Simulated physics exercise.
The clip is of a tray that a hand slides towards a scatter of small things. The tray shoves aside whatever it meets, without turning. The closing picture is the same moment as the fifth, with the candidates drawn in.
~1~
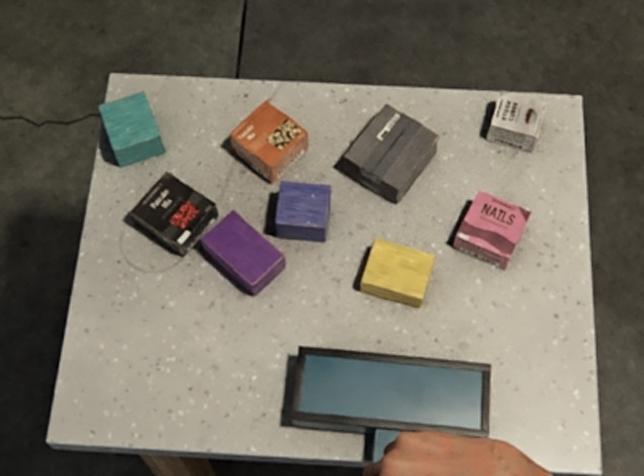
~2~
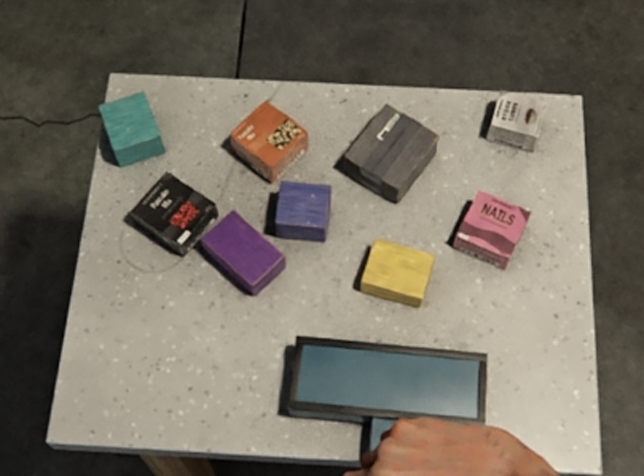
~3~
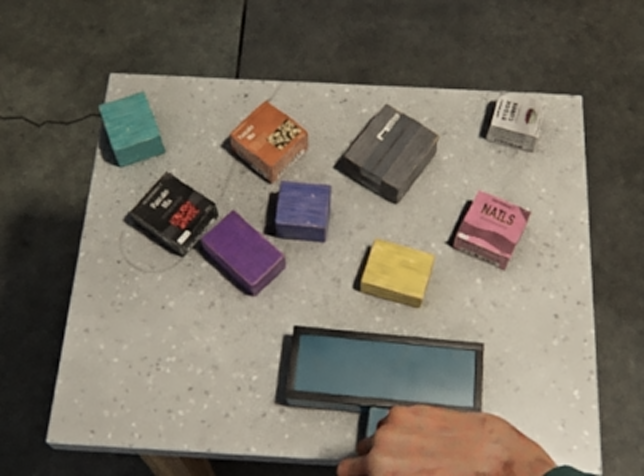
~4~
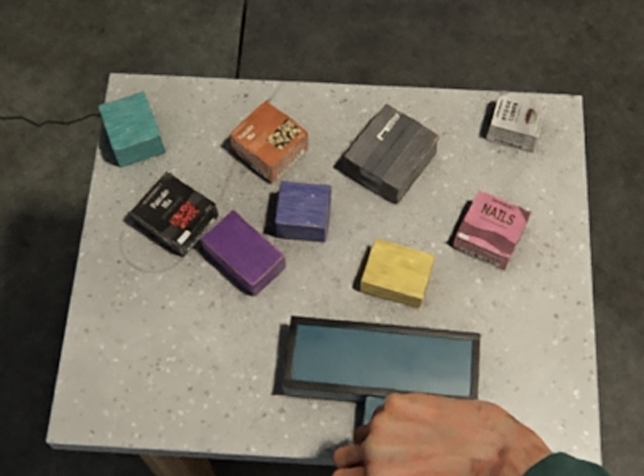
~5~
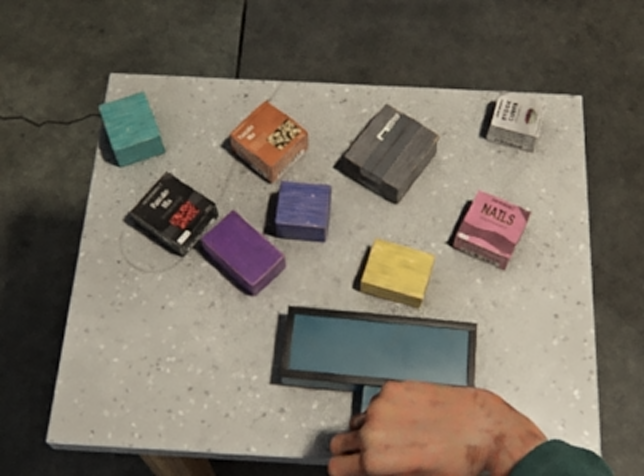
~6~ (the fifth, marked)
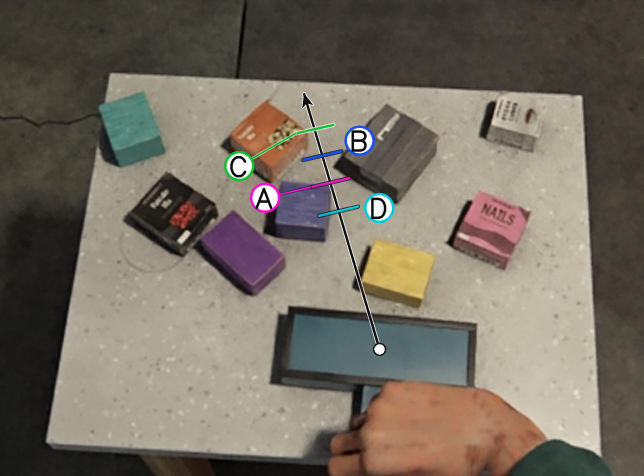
A tray with a dark frame, pushed by a hand, slid a short way up the speckled table without turning, edging closer to the scattered blocks and small boxes, which all stayed still.
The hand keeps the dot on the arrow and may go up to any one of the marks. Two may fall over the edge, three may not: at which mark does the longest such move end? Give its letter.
No farther than C.
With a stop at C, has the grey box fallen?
Yes.
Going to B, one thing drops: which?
The grey box.
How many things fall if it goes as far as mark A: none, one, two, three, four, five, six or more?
By then, none.
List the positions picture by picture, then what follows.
The first picture shows orange packet (270, 141); grey box (391, 154); white packet (516, 121).
The second picture shows tray (389, 381); blue block (303, 211).
The third picture shows tray (386, 371); yellow block (398, 273).
The fourth picture shows tray (382, 360); purple block (244, 254).
The fifth picture shows tray (380, 350); orange packet (270, 141); grey box (391, 154); white packet (516, 121).
On the marked copy, A at (330, 183); B at (322, 155); C at (314, 129); D at (339, 211); the arrow from (380, 349) to (304, 94); the white dot at (380, 349).
With C. Early on, tray (354, 271); black packet (164, 209); purple block (229, 228).
Further on, tray (331, 192); grey box (383, 81); black packet (137, 201).
At the end, tray (314, 137); grey box over the edge; orange packet (252, 78); one fallen.
As for the rest, A is within the limit but short; B is within the limit but short; D is within the limit but short.
